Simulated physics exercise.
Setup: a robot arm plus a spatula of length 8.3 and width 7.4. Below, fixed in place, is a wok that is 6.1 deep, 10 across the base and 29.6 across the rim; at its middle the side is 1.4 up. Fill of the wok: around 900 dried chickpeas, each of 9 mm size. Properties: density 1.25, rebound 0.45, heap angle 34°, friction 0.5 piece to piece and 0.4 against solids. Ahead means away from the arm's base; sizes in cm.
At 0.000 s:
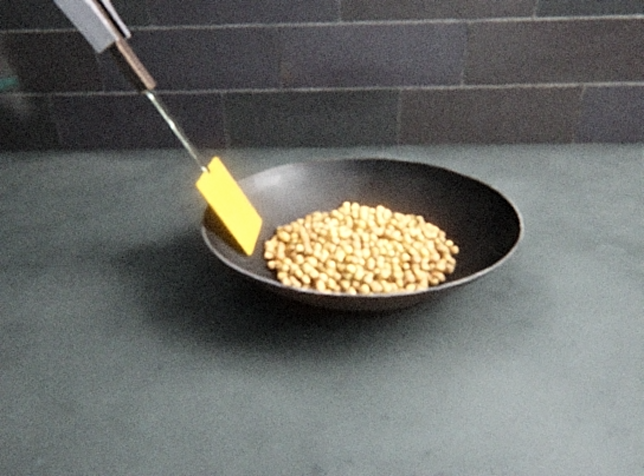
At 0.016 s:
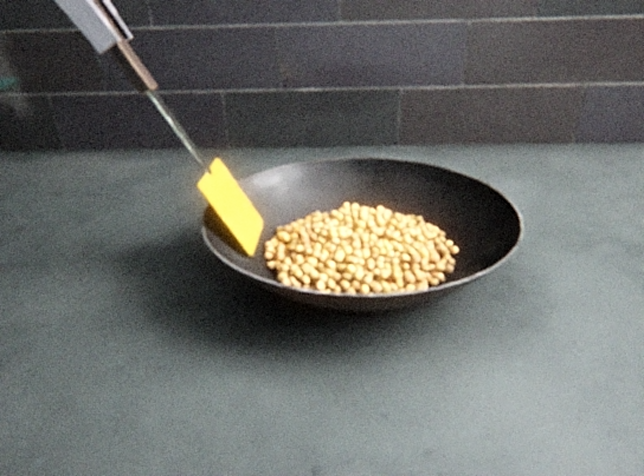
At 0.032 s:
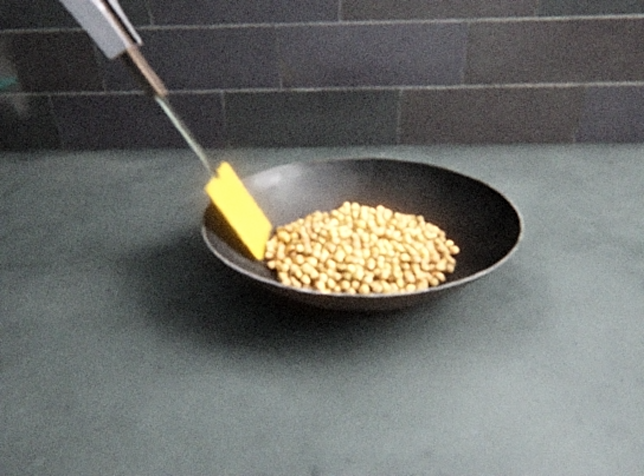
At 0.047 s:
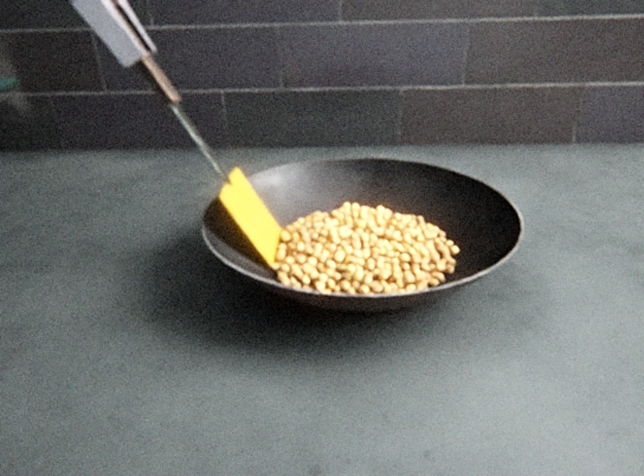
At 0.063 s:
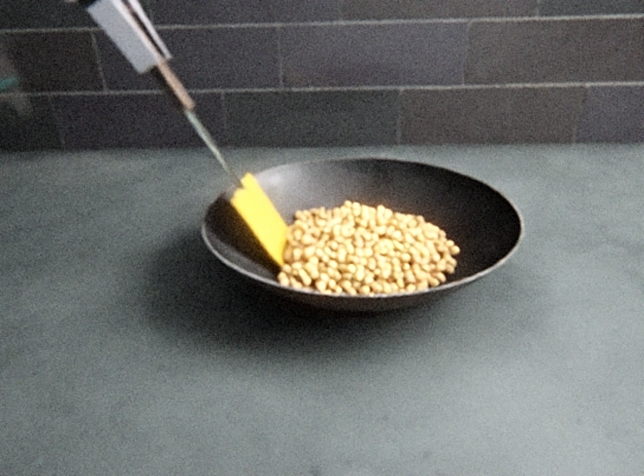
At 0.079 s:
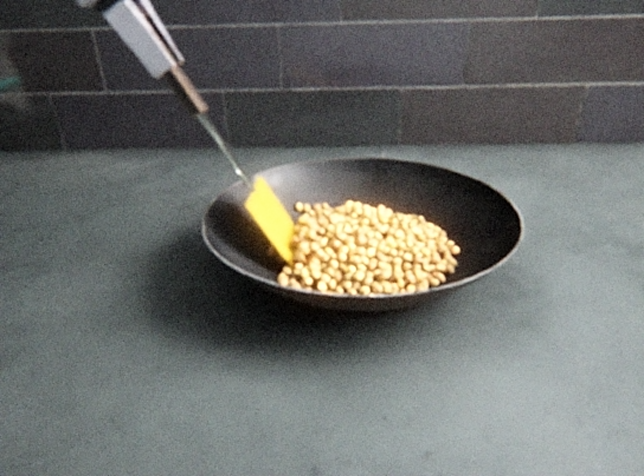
To begin with, a robot arm holds a yellow spatula inside the left side of a dark wok, just beside a heap of dried chickpeas. The spatula then slides a short way right to the heap's left edge, nudging a few chickpeas there while most of the pile stays put.
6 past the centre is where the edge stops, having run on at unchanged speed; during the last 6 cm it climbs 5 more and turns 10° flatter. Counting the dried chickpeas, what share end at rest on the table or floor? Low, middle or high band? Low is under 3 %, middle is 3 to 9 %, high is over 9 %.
Low band.
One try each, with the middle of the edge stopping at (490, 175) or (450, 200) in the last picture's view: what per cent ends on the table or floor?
About 20 and 5 per cent.
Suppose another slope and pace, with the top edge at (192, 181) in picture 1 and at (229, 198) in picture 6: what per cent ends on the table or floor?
0 per cent.
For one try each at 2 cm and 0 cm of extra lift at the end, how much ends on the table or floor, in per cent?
I'd put it near 0 in a hundred, then near 0 in a hundred.
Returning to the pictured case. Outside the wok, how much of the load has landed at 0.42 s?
0 per cent.
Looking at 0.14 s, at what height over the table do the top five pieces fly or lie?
Around 5 cm above the table.
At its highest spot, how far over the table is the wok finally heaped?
Some 6.0 cm above the table.
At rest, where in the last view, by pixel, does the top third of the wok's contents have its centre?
It is centred around (449, 233).
After 0.14 s, sloping 61°, highest piece 7 above the table; 900 in the wok.
After 0.20 s, sloping 57°, highest piece 16 above the table; 899 in the wok, 1 on the blade or in flight.
After 0.42 s, sloping 51°, highest piece 17 above the table; 897 in the wok, 3 on the blade or in flight.
After 1.47 s, sloping 51°, highest piece 6 above the table; 897 in the wok, 3 on the table or floor.
In the end, 897 in the wok, 3 on the table or floor. That is 0 % on the table or floor.
